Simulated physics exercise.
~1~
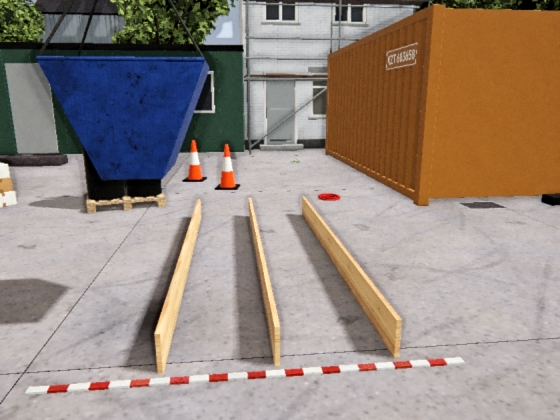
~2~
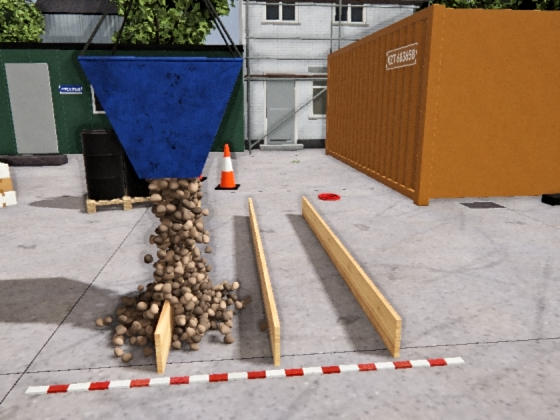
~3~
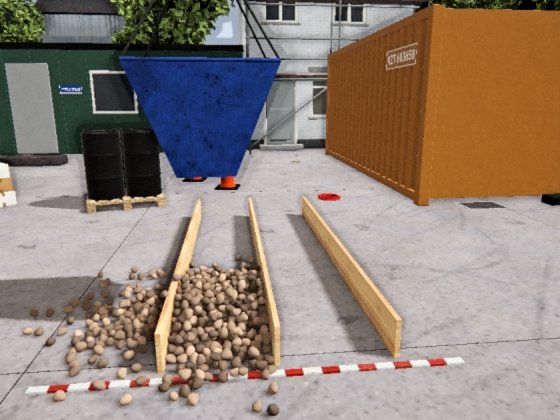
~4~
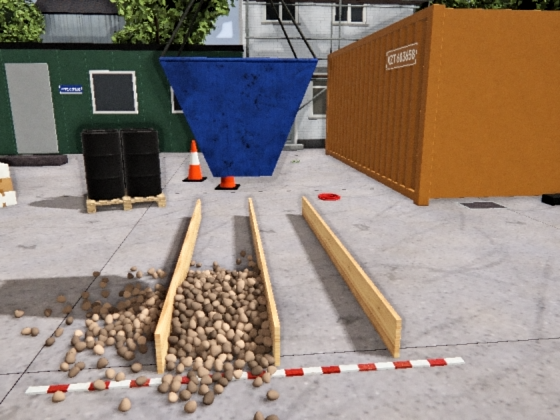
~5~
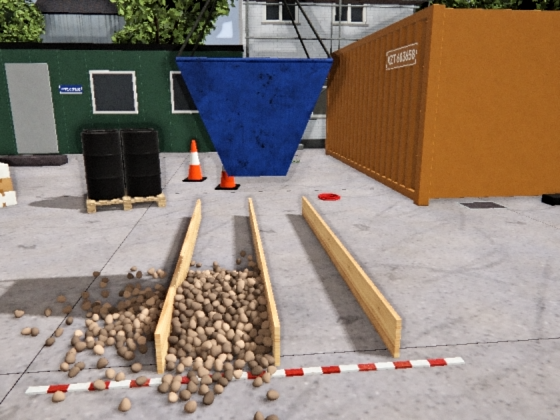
In a paved yard with a green cabin, traffic cones and an orange container, a blue skip hangs above the ground behind three wooden planks that mark off two bays. As the skip moves to the right, brown rounded stones pour from its bottom and tumble around the left plank. They pile up mostly in the left bay, while a smaller share scatters on the ground to its left. The skip carries on rightwards, with nothing more falling from it. At the end it hangs near the container, the stones lie still, and the right bay remains empty.
